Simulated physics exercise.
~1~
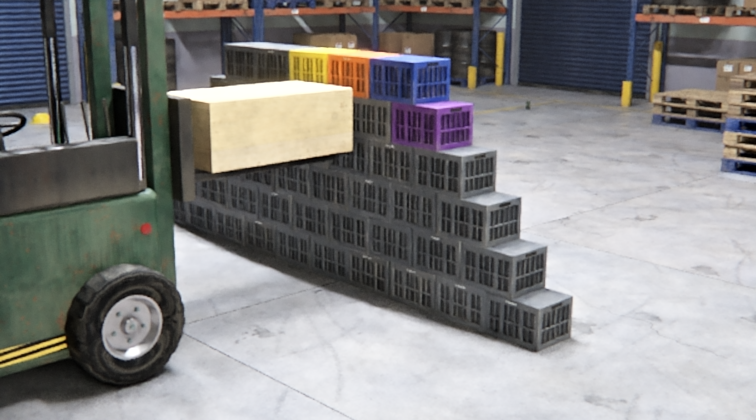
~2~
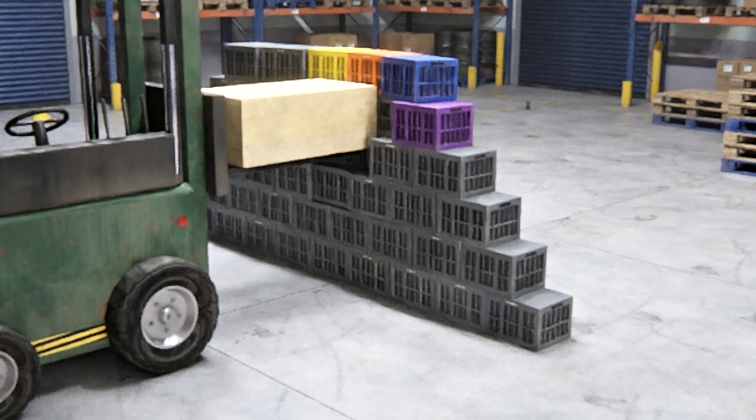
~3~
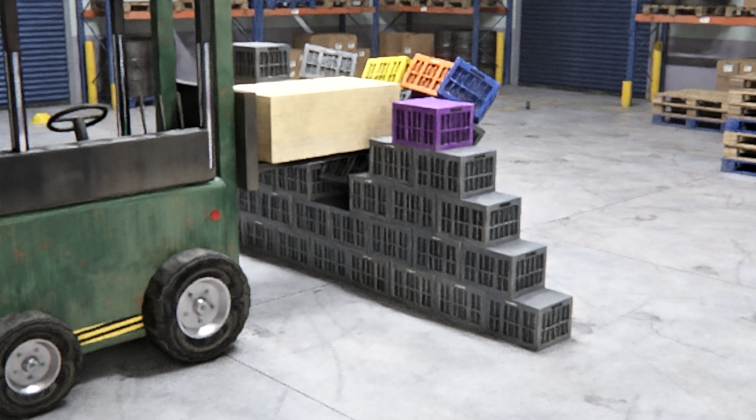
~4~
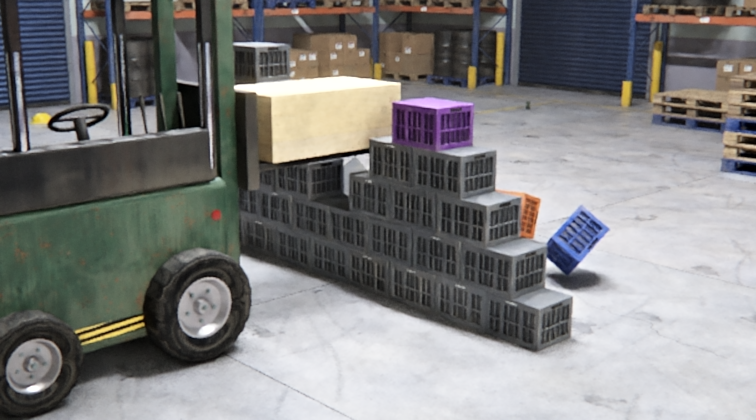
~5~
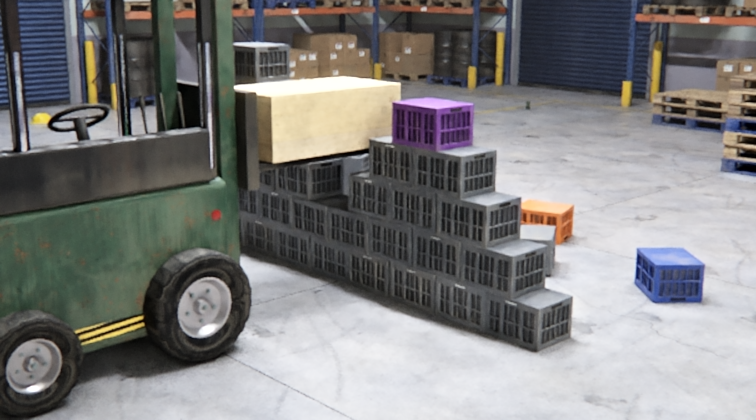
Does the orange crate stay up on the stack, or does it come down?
The orange crate comes down. It tips off the top of the wall and ends up on the floor to the right, partly behind the stack.
